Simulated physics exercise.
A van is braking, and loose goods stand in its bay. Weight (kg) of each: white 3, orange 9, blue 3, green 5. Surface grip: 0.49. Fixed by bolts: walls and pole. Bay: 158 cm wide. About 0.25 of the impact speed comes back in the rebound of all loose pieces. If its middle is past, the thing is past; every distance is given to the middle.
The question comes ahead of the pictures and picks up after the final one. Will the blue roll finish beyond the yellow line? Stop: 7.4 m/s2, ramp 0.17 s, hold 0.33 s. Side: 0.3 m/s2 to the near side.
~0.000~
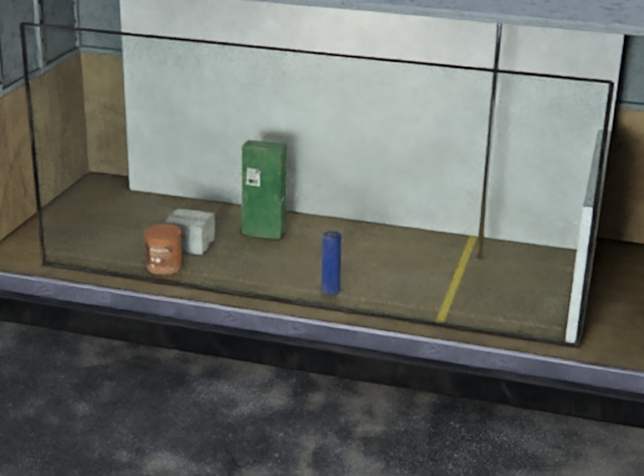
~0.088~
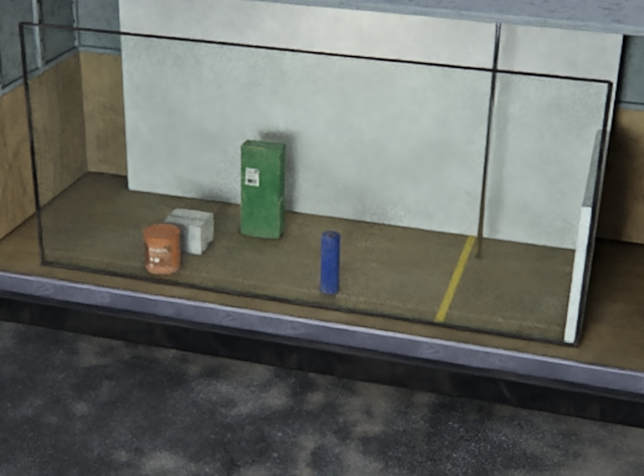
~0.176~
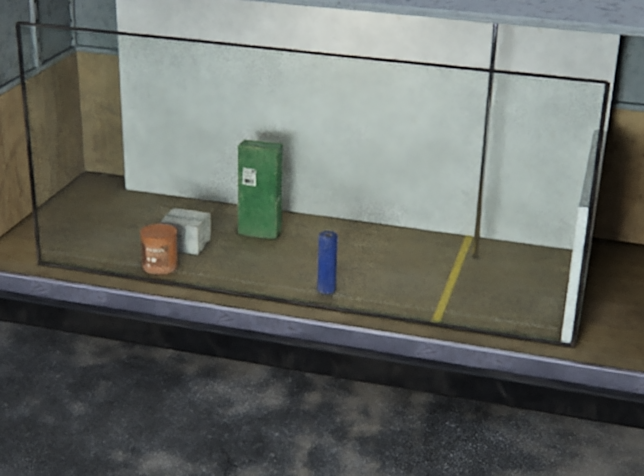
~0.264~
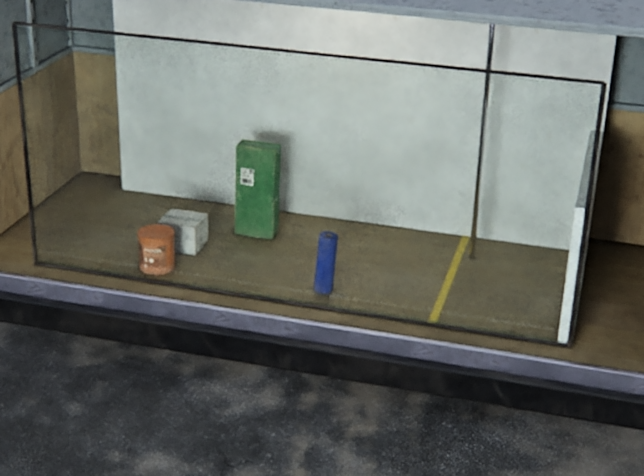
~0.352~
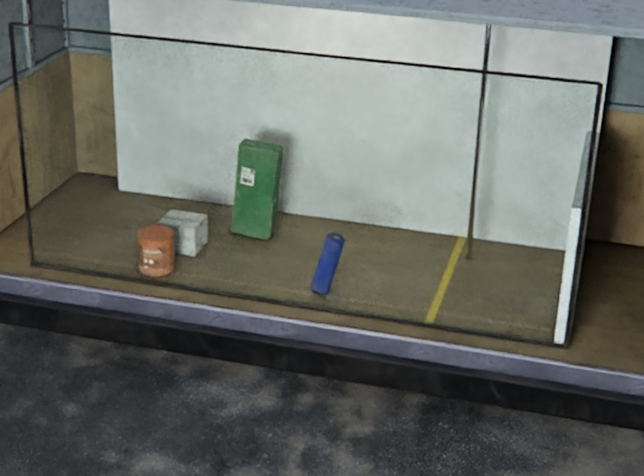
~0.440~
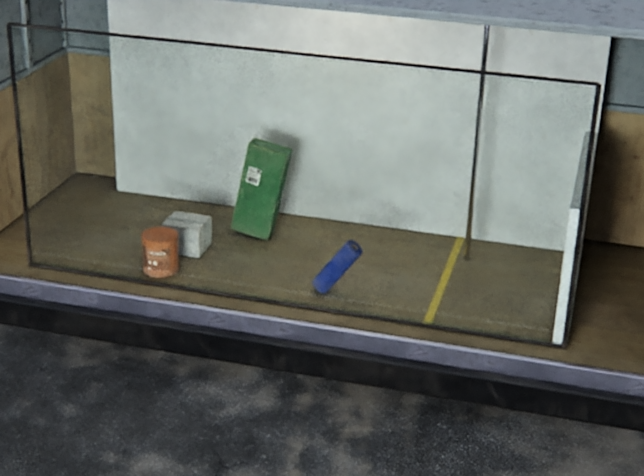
No.
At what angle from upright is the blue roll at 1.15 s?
Tilted roughly 90 degrees.
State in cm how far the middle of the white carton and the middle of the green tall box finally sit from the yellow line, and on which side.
So the white carton stops 170 cm short, while the green tall box stops 100 cm short.
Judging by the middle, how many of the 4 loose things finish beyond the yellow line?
Altogether, 0.
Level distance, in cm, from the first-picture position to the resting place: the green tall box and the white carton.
The green tall box has moved 70 and the white carton 45.
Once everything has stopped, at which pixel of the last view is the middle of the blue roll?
In the last picture it ends at roughly (414, 298).
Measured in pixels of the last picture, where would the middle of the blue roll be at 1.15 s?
Around (414, 298).
After 0.75 s the blue roll is 27 cm short of the yellow line, tilted 90°, near (397, 296) in the last picture's view.
After 1.15 s the blue roll is 14 cm short of the yellow line, tilted 90°, near (414, 298) in the last picture's view; the green tall box 99 cm short of the yellow line, tilted 90°.
After 1.65 s the blue roll is 14 cm short of the yellow line, tilted 90°, near (414, 298) in the last picture's view.
At rest, 1.9 s, white carton stops short of the yellow line; orange bucket stops short of the yellow line; blue roll stops short of the yellow line; green tall box stops short of the yellow line.
